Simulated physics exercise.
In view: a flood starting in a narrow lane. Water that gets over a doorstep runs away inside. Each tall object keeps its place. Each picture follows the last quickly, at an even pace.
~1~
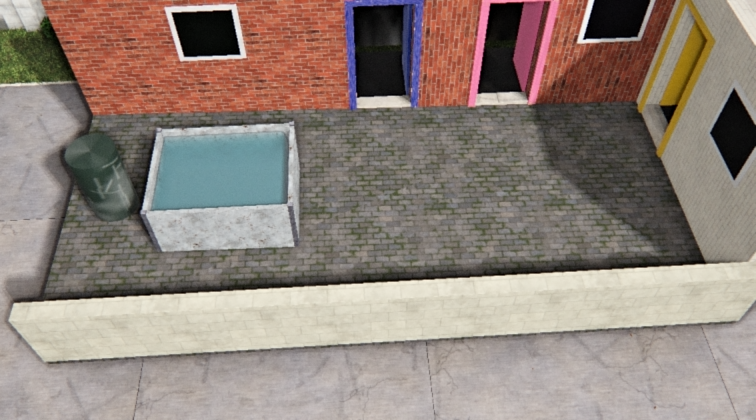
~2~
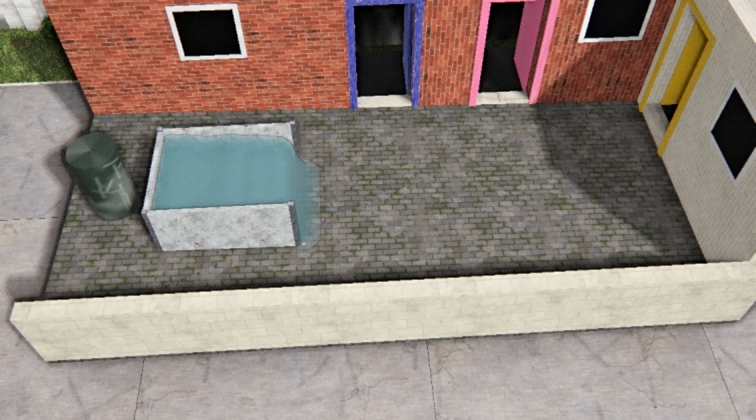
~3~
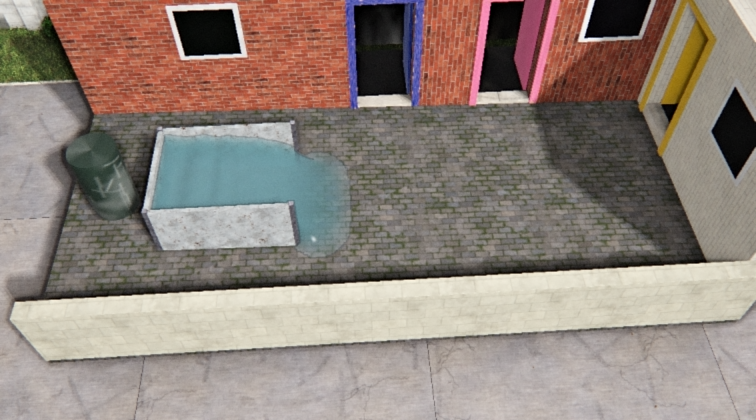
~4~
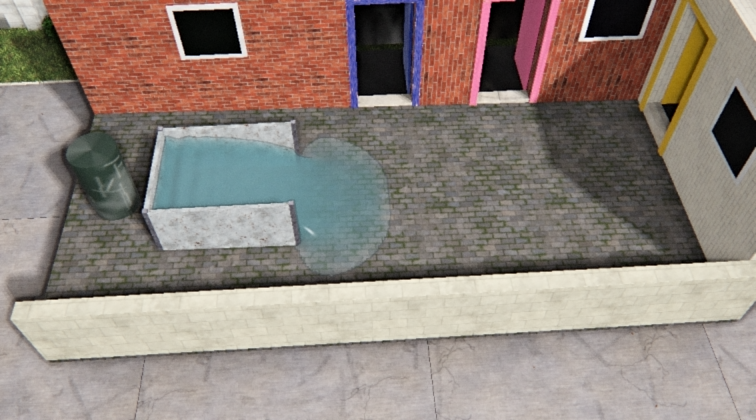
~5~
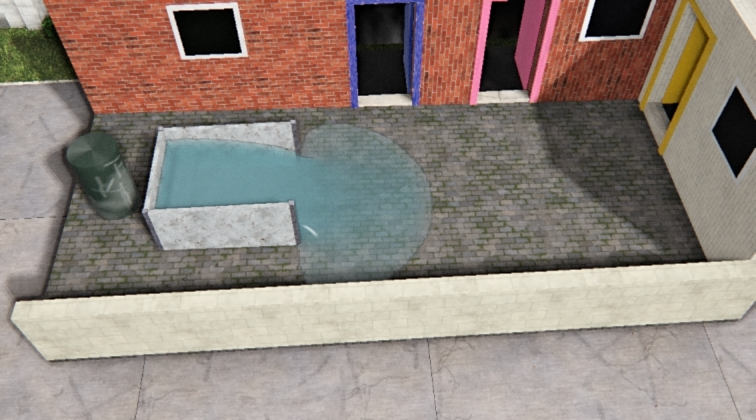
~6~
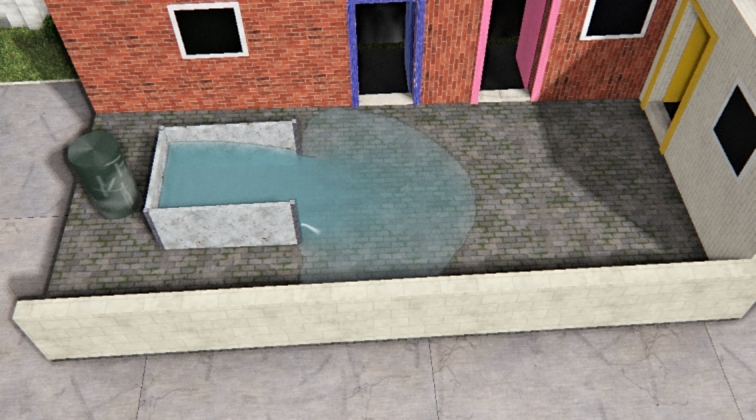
Water pours from the right side of an open tank and spreads across the paved lane.
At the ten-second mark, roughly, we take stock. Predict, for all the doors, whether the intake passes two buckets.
The yellow door will be deluged. The pink door will be deluged. The blue door will be deluged.
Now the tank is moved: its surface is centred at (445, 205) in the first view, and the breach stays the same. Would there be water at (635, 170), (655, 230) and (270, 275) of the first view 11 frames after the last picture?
Spot by spot, in the order asked: Swamped, swamped, untouched.
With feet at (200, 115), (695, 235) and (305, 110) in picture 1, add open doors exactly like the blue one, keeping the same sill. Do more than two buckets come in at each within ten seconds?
Door by door: Stays short, gets past, stays short.
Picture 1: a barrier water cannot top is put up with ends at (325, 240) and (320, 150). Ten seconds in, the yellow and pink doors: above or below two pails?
Result - yellow door remains within limits, pink door remains within limits.
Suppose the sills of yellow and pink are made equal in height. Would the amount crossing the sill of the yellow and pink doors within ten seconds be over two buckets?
Then: The yellow door exceeds the limit; the pink door stays within the limit.
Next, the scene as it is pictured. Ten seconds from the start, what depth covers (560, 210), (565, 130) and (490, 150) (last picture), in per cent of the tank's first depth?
Depths of roughly 10, 10 and 10 per cent.
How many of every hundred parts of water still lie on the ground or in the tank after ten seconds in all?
Roughly 88 parts in a hundred.
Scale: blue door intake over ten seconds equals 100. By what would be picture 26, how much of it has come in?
It works out at roughly 70 percent of the ten-second total.
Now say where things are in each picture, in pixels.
The open tank at (223, 170) is whole and still, in the first frame.
Water pours out at (294, 191) and has run to (301, 162), in the second frame.
Water pours out at (294, 191) and has run to (320, 155), in the third frame.
Water pours out at (295, 192) and has run to (367, 156), in the fourth frame.
The front is at (425, 186), out from the gap at (295, 193), in the fifth frame.
Water pours out at (296, 192) and has run to (470, 193), in the sixth frame.
A moment on, water covers 55 % of the floor; the yellow door not reached, the pink door wet at the sill, nothing in, the blue door under two buckets in.
Next, water covers 65 % of the floor; the yellow door wet at the sill, nothing in, the pink door under two buckets in, the blue door over two buckets in.
Then, water covers 65 % of the floor; the yellow door over two buckets in, the pink door over two buckets in, the blue door over two buckets in.
Later, water covers 60 % of the floor; the yellow door over two buckets in, the pink door over two buckets in, the blue door over two buckets in.
In the end, water covers 75 % of the floor; the yellow door over two buckets in, the pink door far over two buckets in, the blue door over two buckets in.
